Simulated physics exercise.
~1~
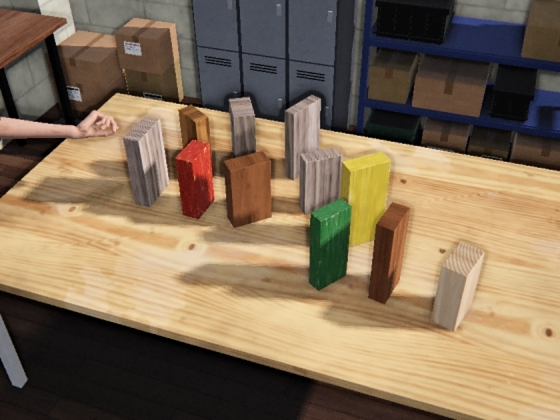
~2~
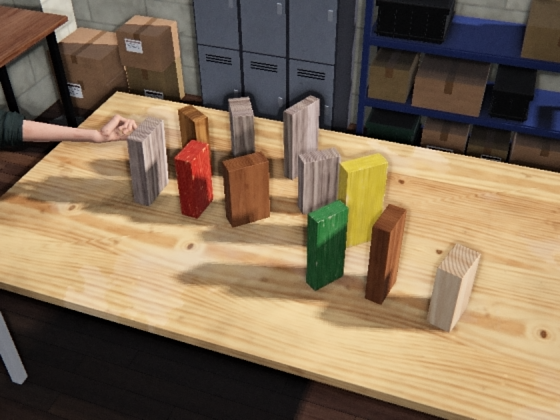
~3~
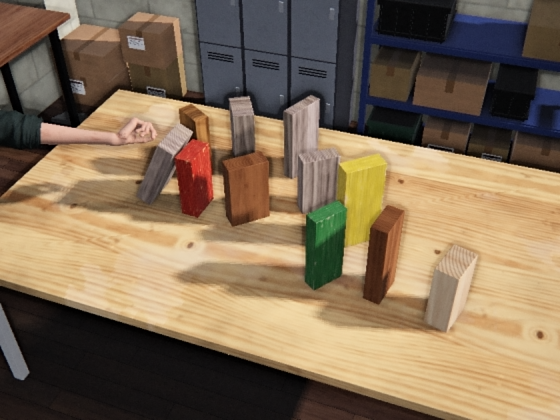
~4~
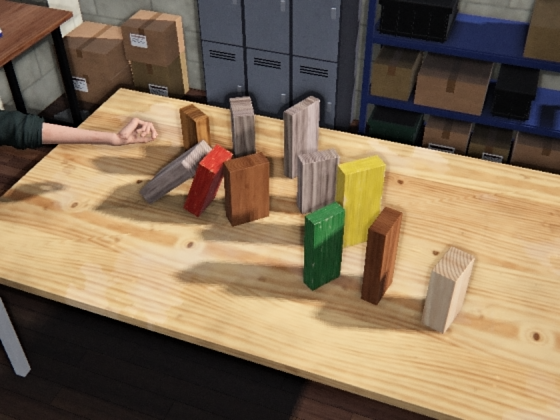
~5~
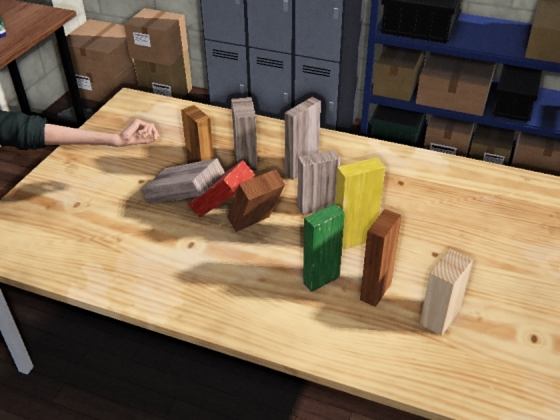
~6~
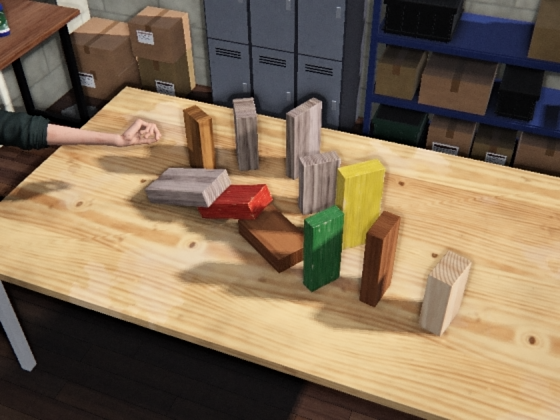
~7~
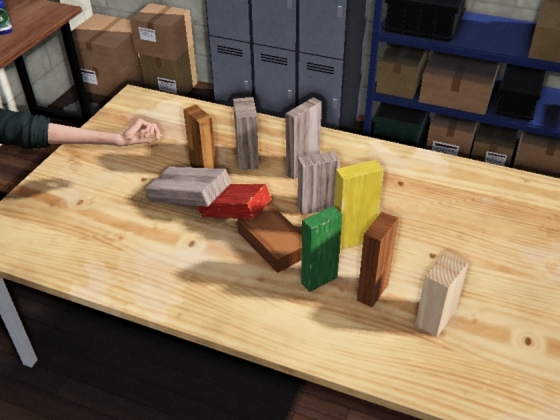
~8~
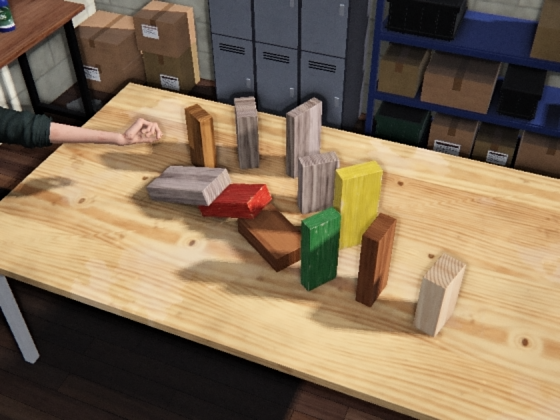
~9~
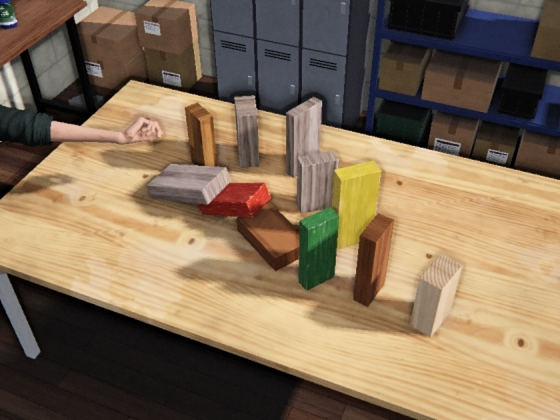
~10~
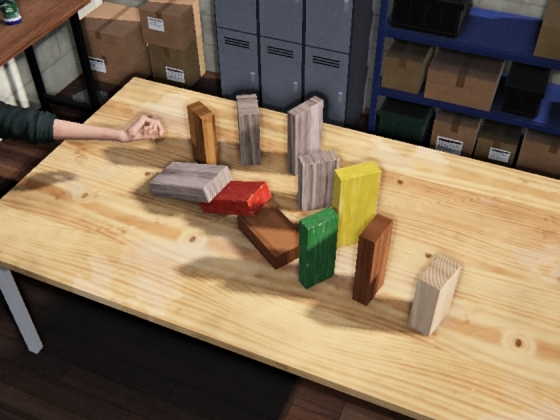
Hand tipping a grey wooden block into a red one, which topples a brown block, while green, yellow and others stay standing.
